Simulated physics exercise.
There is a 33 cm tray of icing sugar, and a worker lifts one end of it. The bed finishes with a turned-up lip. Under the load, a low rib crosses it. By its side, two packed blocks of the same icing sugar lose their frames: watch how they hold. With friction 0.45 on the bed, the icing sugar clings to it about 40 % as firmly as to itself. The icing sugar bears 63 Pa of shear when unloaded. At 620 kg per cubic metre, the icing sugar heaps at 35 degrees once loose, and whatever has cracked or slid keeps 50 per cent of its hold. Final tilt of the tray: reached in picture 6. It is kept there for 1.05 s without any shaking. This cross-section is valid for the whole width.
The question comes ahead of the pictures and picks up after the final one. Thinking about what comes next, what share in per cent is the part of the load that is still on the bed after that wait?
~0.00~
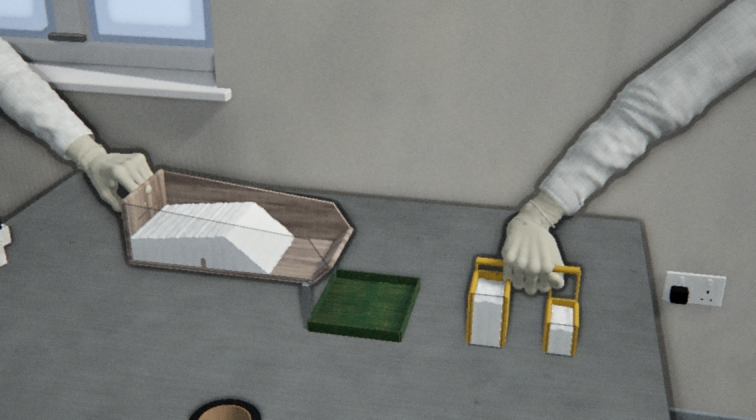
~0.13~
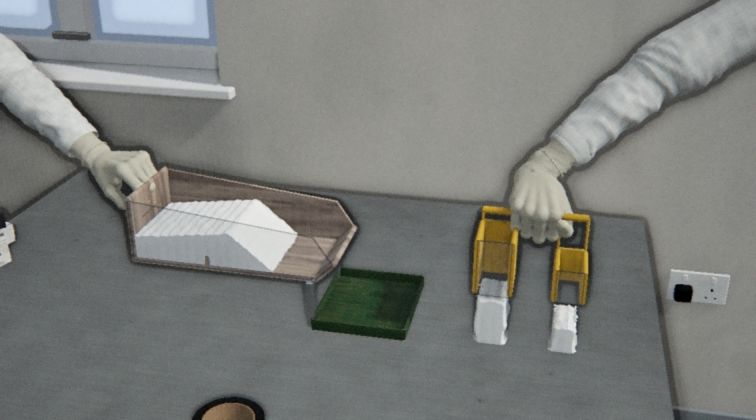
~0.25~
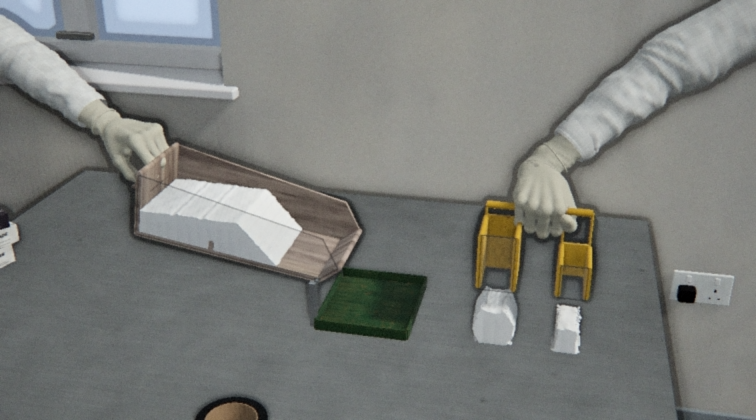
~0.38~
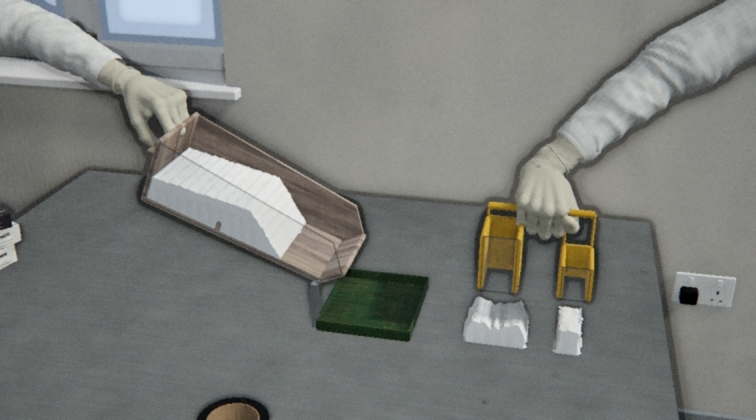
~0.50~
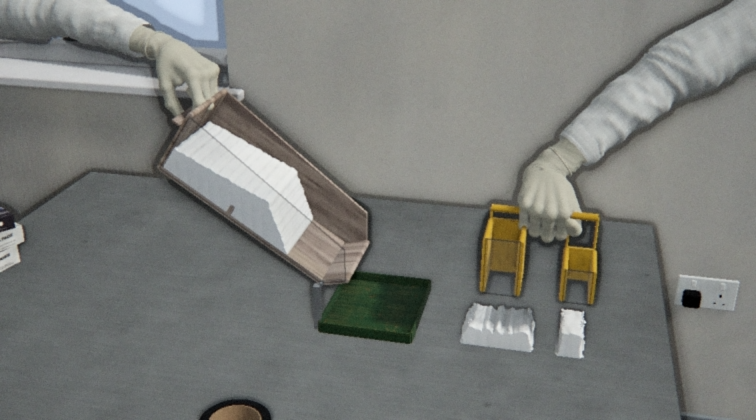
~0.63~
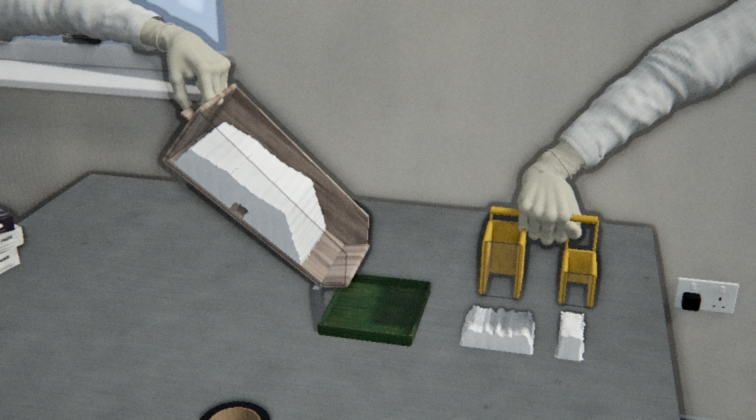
It should be roughly 88 %.
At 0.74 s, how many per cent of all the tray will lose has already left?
Roughly 0 %.
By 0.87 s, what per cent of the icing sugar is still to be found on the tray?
Something close to 100 in a hundred.
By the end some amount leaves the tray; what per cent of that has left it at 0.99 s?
Close to 40 in a hundred.
After 0.74 s, the tilt is 37 degrees and 100 % is on the bed.
After 0.87 s, the tilt is 37 degrees and 100 % is on the bed.
After 0.99 s, the tilt is 37 degrees and 95 % is on the bed.
After 1.12 s, the tilt is 37 degrees and 91 % is on the bed.
After 1.65 s, at the end, the tilt is 37 degrees and 88 % is on the bed.
